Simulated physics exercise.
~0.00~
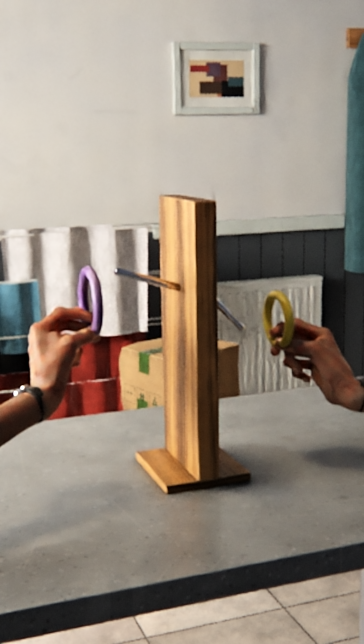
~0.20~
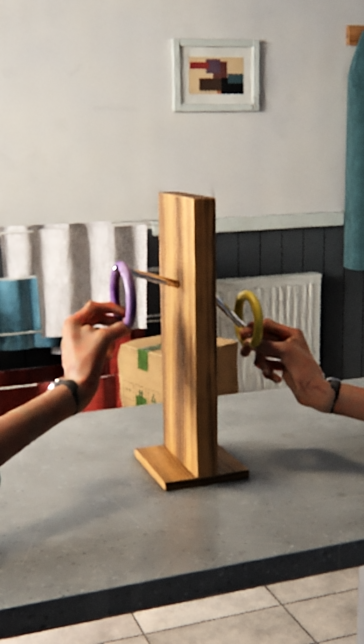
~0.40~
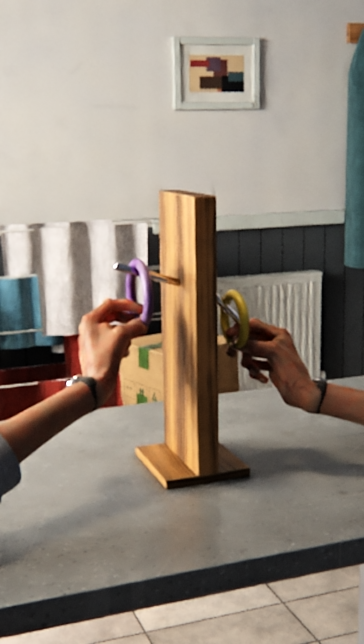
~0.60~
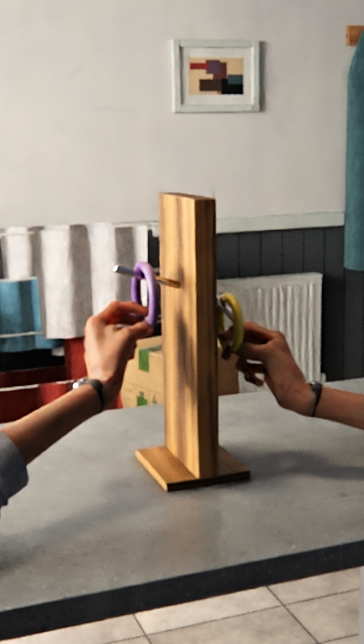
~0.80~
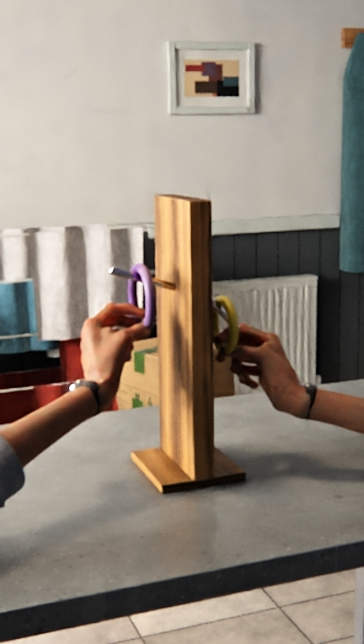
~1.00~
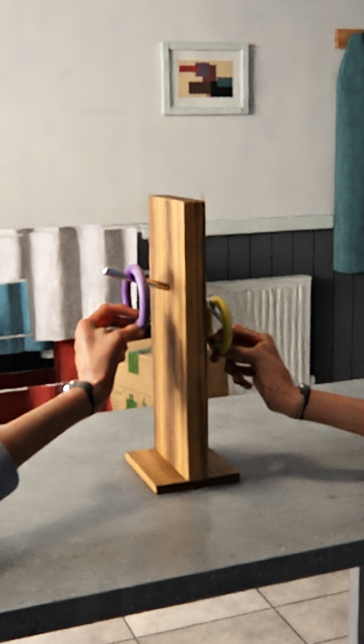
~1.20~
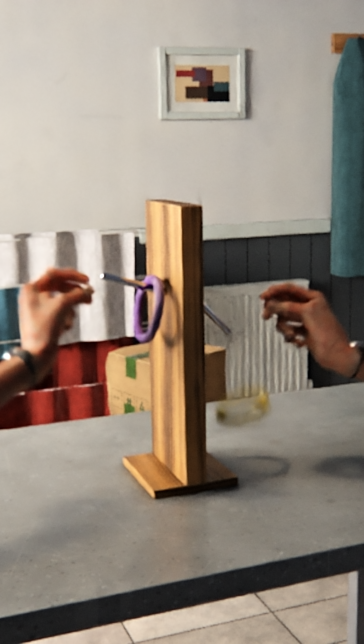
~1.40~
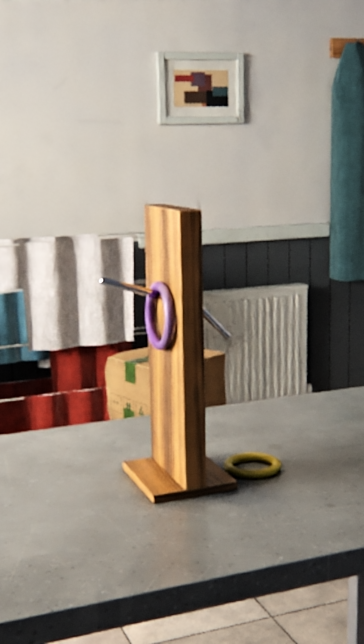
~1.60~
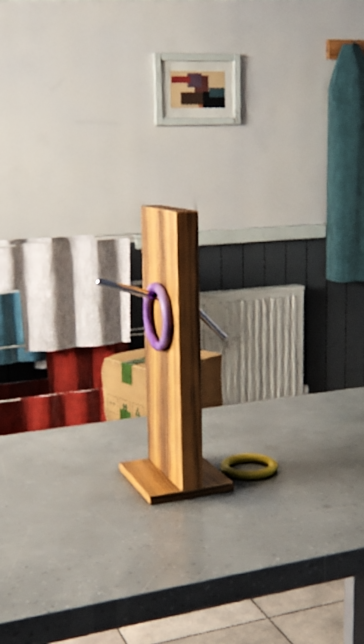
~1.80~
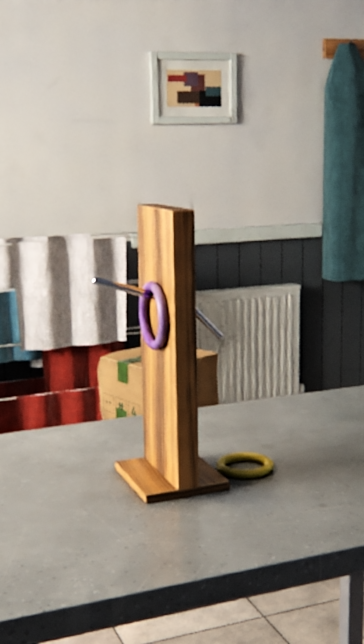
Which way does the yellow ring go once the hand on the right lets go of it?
The yellow ring moves down, dropping from beside the peg to the table.
